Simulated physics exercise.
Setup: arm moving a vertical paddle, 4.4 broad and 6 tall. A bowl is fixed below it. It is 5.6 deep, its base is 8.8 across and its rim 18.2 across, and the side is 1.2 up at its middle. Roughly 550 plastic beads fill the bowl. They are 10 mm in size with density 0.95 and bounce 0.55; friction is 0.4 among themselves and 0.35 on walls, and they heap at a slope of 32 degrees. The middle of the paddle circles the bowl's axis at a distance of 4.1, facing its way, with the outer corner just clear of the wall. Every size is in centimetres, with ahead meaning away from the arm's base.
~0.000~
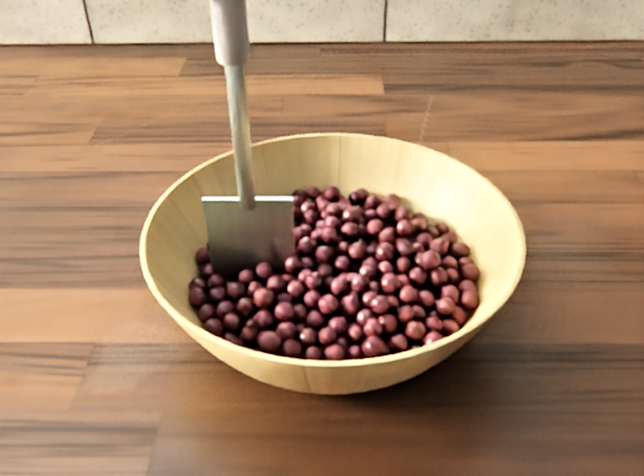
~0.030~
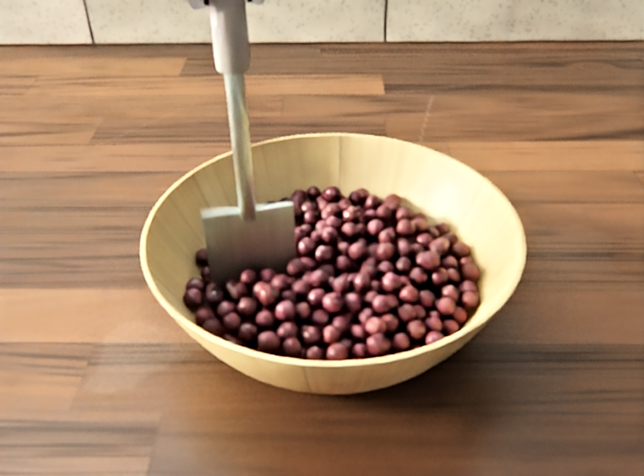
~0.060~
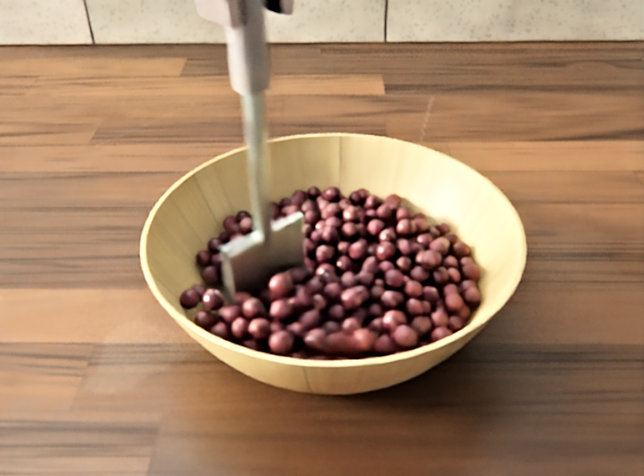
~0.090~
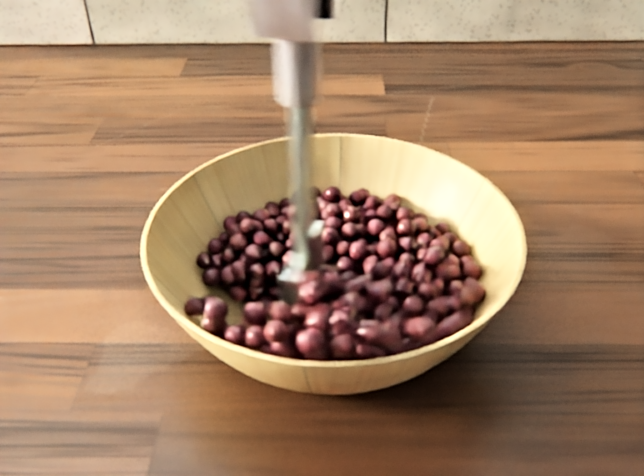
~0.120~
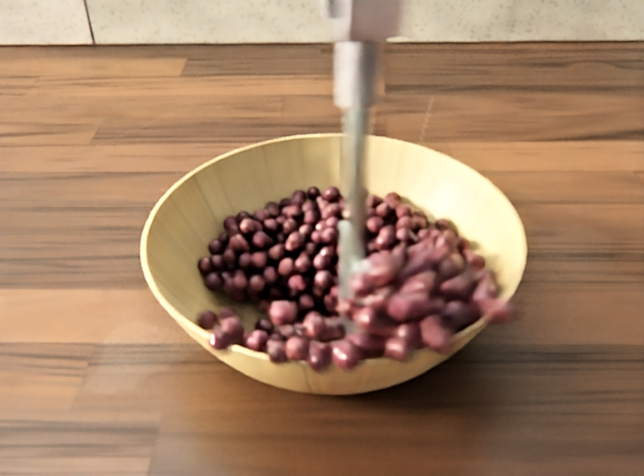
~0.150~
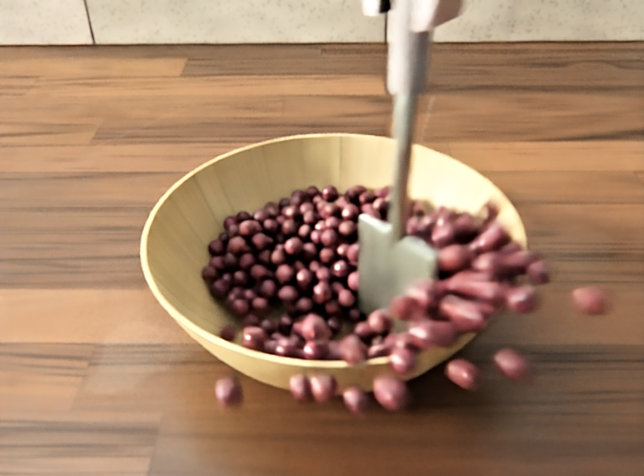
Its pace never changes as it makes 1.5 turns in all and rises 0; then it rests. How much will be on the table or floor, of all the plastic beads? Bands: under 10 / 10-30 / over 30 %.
Over 30 %.
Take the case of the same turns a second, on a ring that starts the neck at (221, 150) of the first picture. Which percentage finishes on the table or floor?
It comes to around 50 percent.
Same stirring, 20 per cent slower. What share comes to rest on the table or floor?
Then roughly 40 per cent.
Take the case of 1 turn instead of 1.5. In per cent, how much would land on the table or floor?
Then roughly 40 percent.
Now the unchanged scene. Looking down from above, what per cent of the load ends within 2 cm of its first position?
About 5 %.
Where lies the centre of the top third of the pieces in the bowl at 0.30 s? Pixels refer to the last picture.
Upper-third centre: Approx. (279, 164) px.
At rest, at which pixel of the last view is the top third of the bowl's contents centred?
In the final view it lies around (398, 237).
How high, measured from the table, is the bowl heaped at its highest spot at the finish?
Around 5.0 cm above the table.
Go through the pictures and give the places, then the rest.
Paddle neck at (245, 172), 0° round; upper third of the load around (344, 264), from x 200 to 470, top at y 195; 553 in the bowl, in the first frame.
Paddle neck at (245, 182), 12° round; upper third of the load around (336, 267), from x 195 to 470, top at y 195, in the second frame.
Paddle neck at (262, 205), 42° round; upper third of the load around (333, 284), from x 190 to 470, top at y 195, in the third frame.
Paddle neck at (304, 221), 73° round; upper third of the load around (353, 298), from x 195 to 475, top at y 195, in the fourth frame.
Paddle neck at (356, 221), 104° round; upper third of the load around (401, 294), from x 205 to 500, top at y 195; 545 in the bowl, 8 in flight or on the tool, in the fifth frame.
Paddle neck at (400, 207), 136° round; upper third of the load around (446, 265), from x 210 to 595, top at y 195; 528 in the bowl, 25 in flight or on the tool, in the sixth frame.
After 0.30 s, 289° round, highest piece 11 above the table; 410 in the bowl, 42 on the table or floor, 101 in flight or on the tool.
After 0.44 s, 82° round, highest piece 9 above the table; 312 in the bowl, 187 on the table or floor, 54 in flight or on the tool.
After 0.72 s, 180° round, highest piece 5 above the table; 295 on the table or floor, 258 in the bowl.
After 1.42 s, 180° round, highest piece 4 above the table; 295 on the table or floor, 258 in the bowl.
At rest, 295 on the table or floor, 258 in the bowl. That is 53 % on the table or floor.
